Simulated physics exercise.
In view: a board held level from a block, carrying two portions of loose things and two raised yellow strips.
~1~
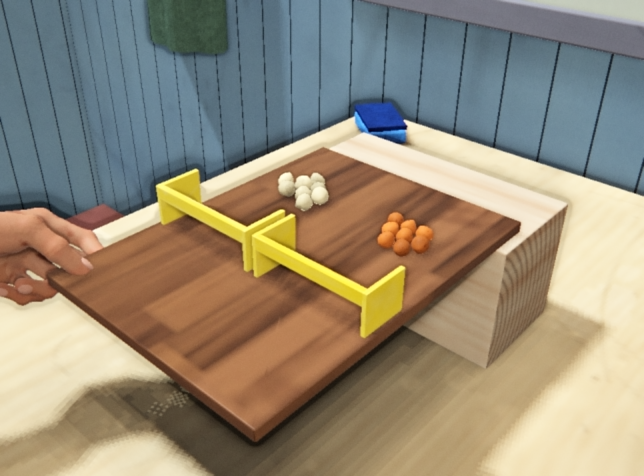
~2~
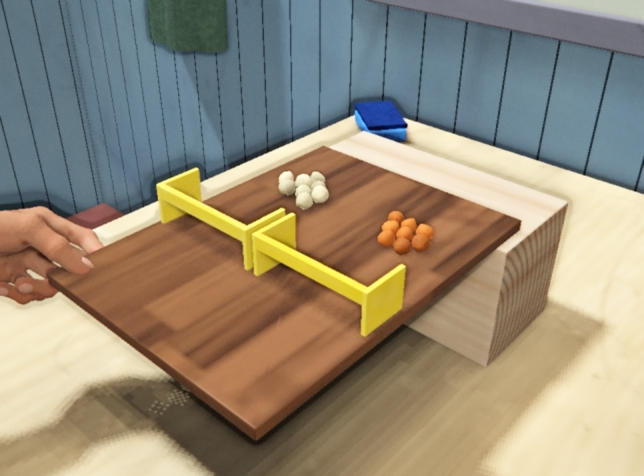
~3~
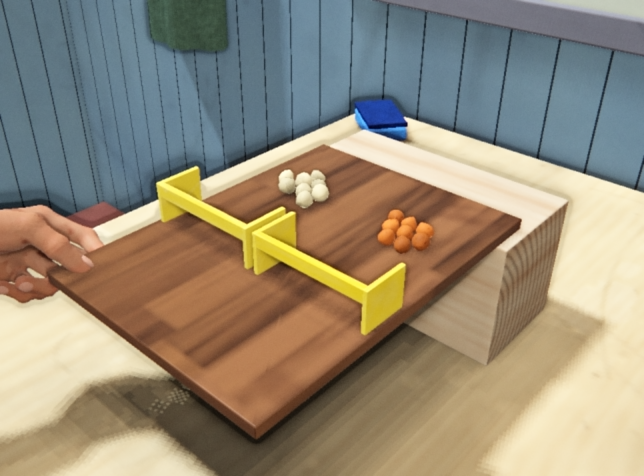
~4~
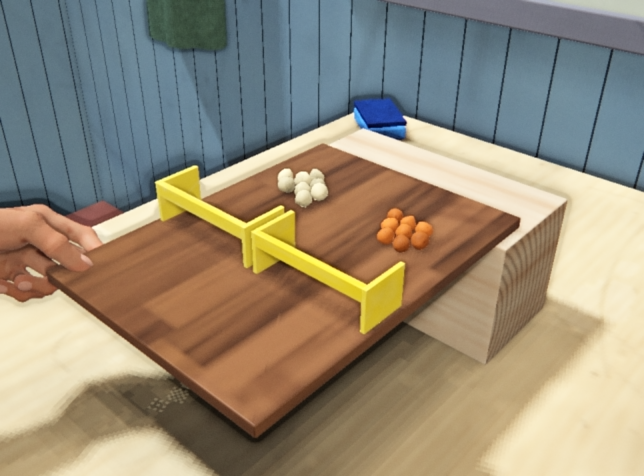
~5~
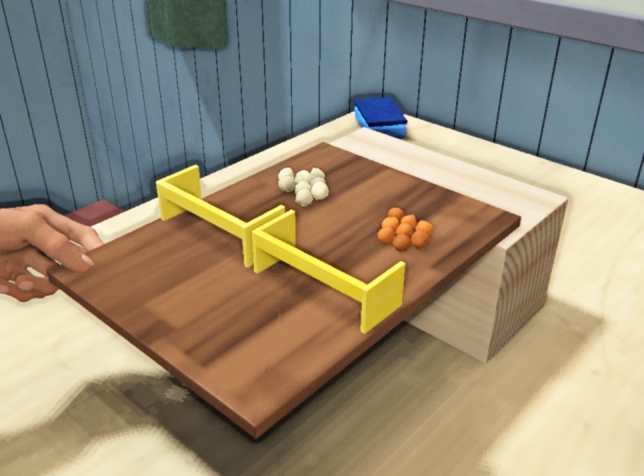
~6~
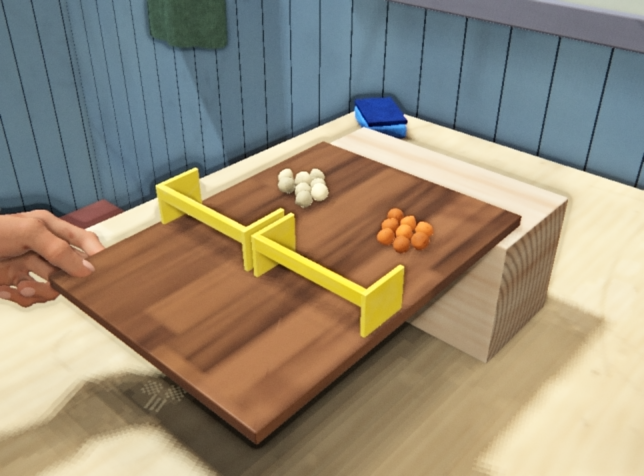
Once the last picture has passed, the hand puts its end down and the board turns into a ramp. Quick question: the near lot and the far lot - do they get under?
Watch the near lot keep going once it tips, watch the far lot keep going once it tips.
Then, 0.41 s later than the last frame, board sloping at 9°; near lot where it was; far lot where it was.
Then, 0.92 s later than the last frame, board sloping at 19°; near lot roughly two thirds past its gate; far lot roughly two thirds past its gate.
Then, 1.48 s later than the last frame, board resting at 28°; near lot every one past its gate; far lot every one past its gate.
When it is over, board resting at 28°; near lot every one past its gate; far lot every one past its gate.
